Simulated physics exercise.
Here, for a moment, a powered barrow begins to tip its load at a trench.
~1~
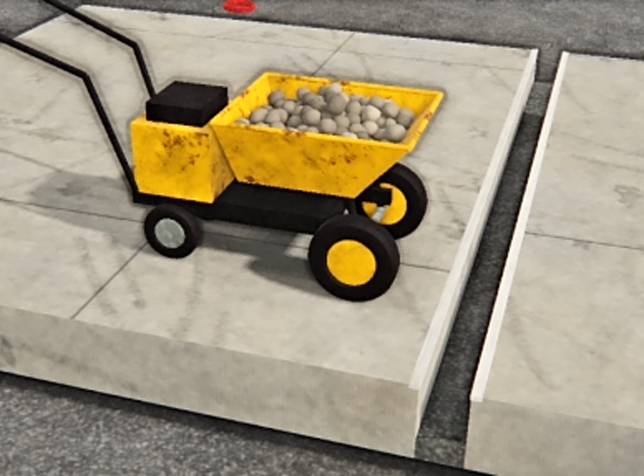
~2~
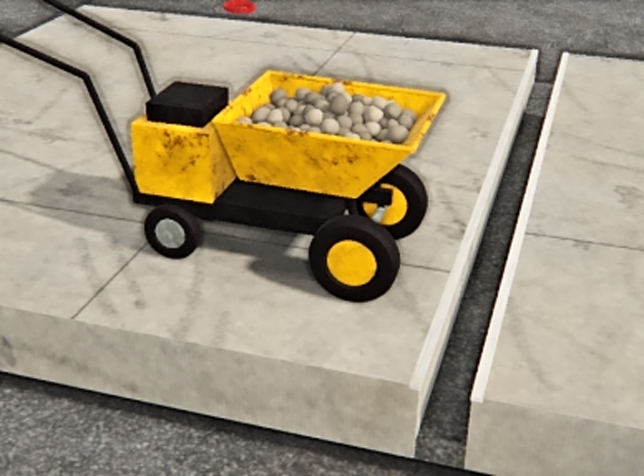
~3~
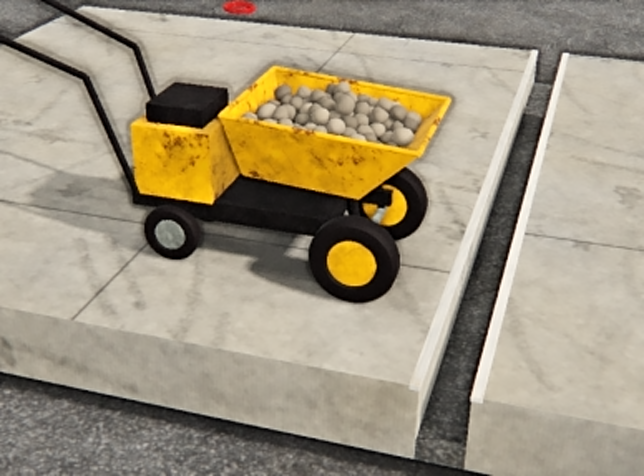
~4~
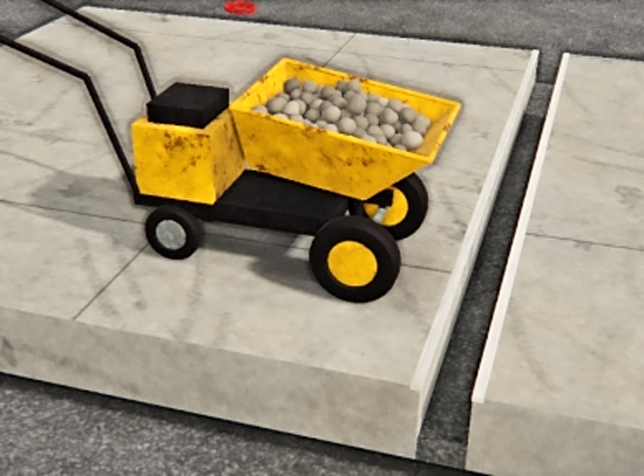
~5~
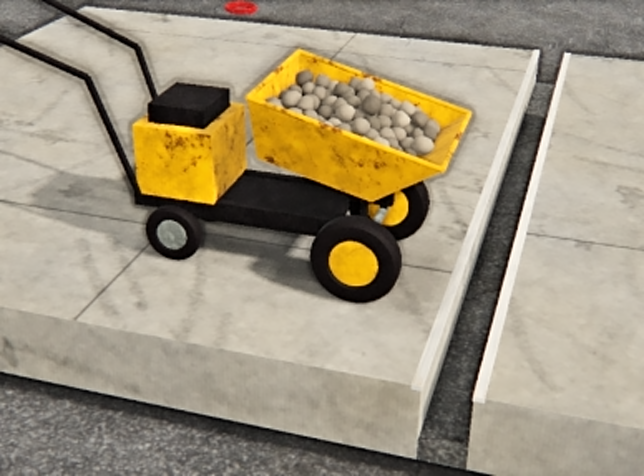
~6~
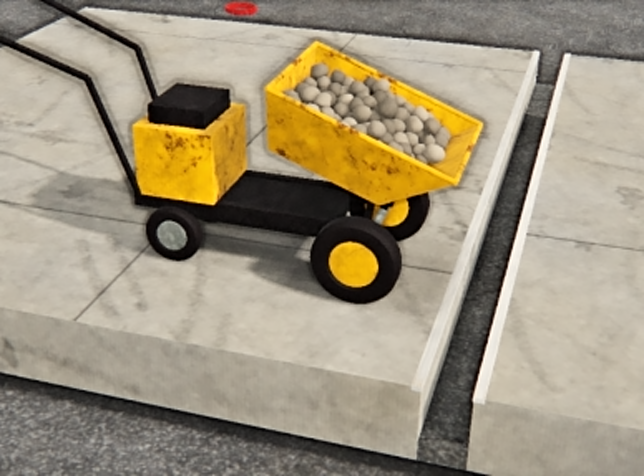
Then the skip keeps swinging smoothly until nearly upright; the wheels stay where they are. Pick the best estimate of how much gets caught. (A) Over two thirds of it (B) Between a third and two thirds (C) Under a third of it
Under a third of it.
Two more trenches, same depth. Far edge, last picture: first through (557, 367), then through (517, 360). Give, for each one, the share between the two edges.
The first try comes out at 90 percent and the second at 40 percent.
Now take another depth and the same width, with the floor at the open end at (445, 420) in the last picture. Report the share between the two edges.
0 %, roughly.
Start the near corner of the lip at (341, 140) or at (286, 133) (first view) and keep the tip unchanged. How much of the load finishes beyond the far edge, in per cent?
About 10 %, then 0 %.
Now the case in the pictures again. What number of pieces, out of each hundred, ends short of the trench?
I'd say around 0 per cent of the load.
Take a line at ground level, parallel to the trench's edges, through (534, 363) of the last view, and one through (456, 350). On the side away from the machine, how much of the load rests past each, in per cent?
First 50 in a hundred, second 80 in a hundred.
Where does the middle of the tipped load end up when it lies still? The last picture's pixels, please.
Somewhere close to (556, 290) in the last picture.
Shortly afterwards, skip tipped steeply; all but a few in the skip; only a few falling.
Next, skip tipped steeply; near two thirds in the skip; only a few in or heaped over the trench; near a third beyond it; a little falling.
Some moments later, skip tipped right over; near a quarter in the skip; only a few in or heaped over the trench; the bulk beyond it.
In the end, skip tipped right over; near a quarter in the skip; only a few in or heaped over the trench; the bulk beyond it.
